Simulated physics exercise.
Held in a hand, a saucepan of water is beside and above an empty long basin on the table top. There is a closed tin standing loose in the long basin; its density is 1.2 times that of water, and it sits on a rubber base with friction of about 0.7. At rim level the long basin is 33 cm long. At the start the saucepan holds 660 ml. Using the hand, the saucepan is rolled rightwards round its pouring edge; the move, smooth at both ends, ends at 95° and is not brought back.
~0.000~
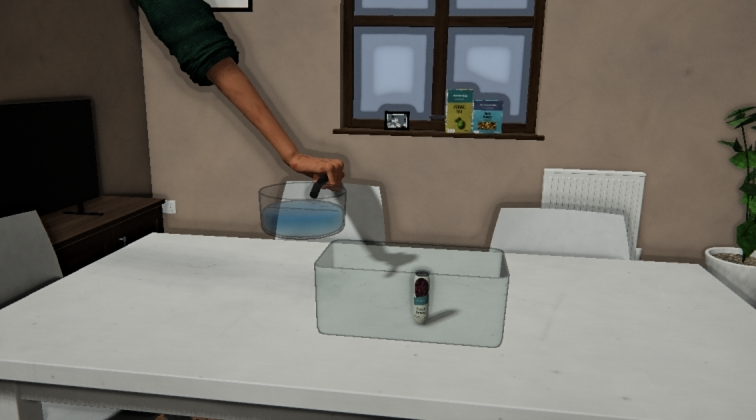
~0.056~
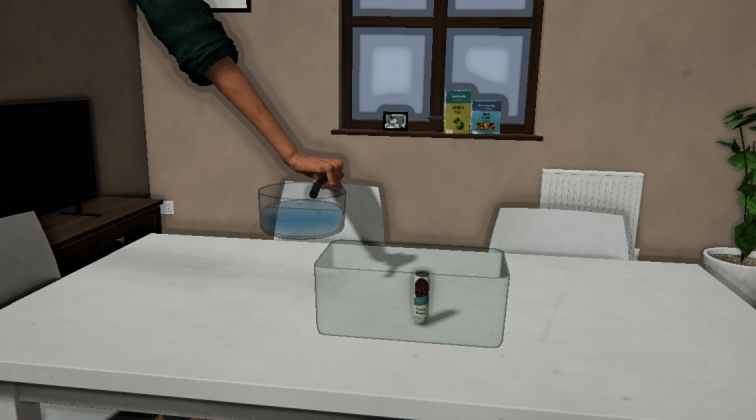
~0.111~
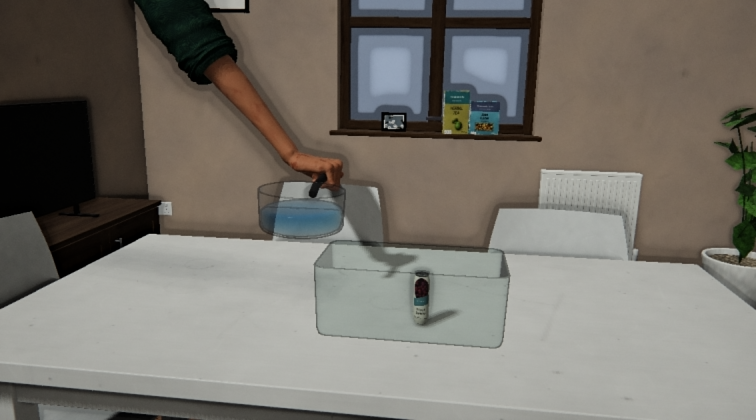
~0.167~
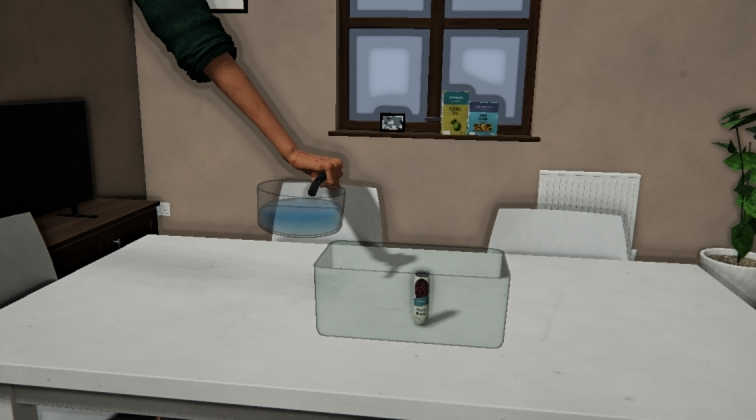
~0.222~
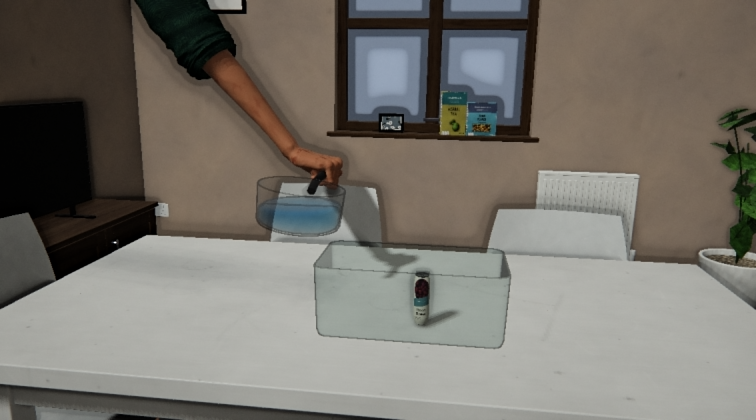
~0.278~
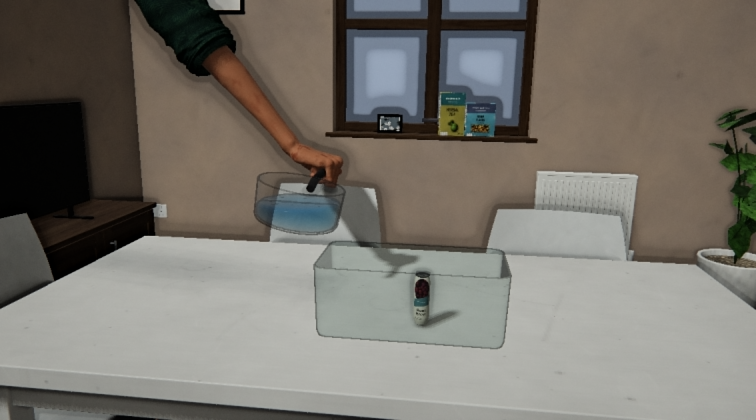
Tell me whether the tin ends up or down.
It is going to cope.
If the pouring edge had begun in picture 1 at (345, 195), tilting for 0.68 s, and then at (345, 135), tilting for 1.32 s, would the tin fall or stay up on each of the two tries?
Try 1: Tipped over; try 2: Tipped over.
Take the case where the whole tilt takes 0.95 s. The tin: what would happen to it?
The tin tumbles.
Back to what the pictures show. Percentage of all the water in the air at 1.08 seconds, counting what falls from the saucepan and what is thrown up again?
22 per cent or so.
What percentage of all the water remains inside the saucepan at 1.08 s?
Roughly 22 per cent.
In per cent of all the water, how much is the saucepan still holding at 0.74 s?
Around 78 percent.
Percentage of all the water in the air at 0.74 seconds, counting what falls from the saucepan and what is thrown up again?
Around 22 in a hundred.
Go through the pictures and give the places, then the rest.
In the first frame, it leans 0°; its right rim is at (345, 193); the water meets the walls at (265, 206) and (344, 210); the long basin's rim runs from (324, 253) to (506, 264); the tin's top is at (422, 276).
In the second frame, it leans 0°; its right rim is at (345, 193); the water meets the walls at (264, 206) and (343, 210).
In the third frame, it leans 2°; its right rim is at (345, 194); the water meets the walls at (263, 205) and (343, 209).
In the fourth frame, it leans 4°; its right rim is at (344, 194); the water meets the walls at (262, 204) and (343, 207).
In the fifth frame, it leans 6°; its right rim is at (344, 194); the water meets the walls at (261, 202) and (341, 205).
In the sixth frame, it leans 10°; its right rim is at (344, 194); the water meets the walls at (260, 199) and (341, 203).
Then, 0.74 s in, the tilt is 57° and 78 per cent is still to pour; the tin stands where it began.
Then, 1.08 s in, the tilt is 87° and 22 per cent is still to pour; the tin stands where it began.
Then, 1.43 s in, the tilt is 95° and 3 per cent is still to pour; the tin stands where it began.
Then, 1.82 s in, the tilt is 95° and 0 per cent is still to pour; the tin stands where it began.
Finally, the tin stands where it began.
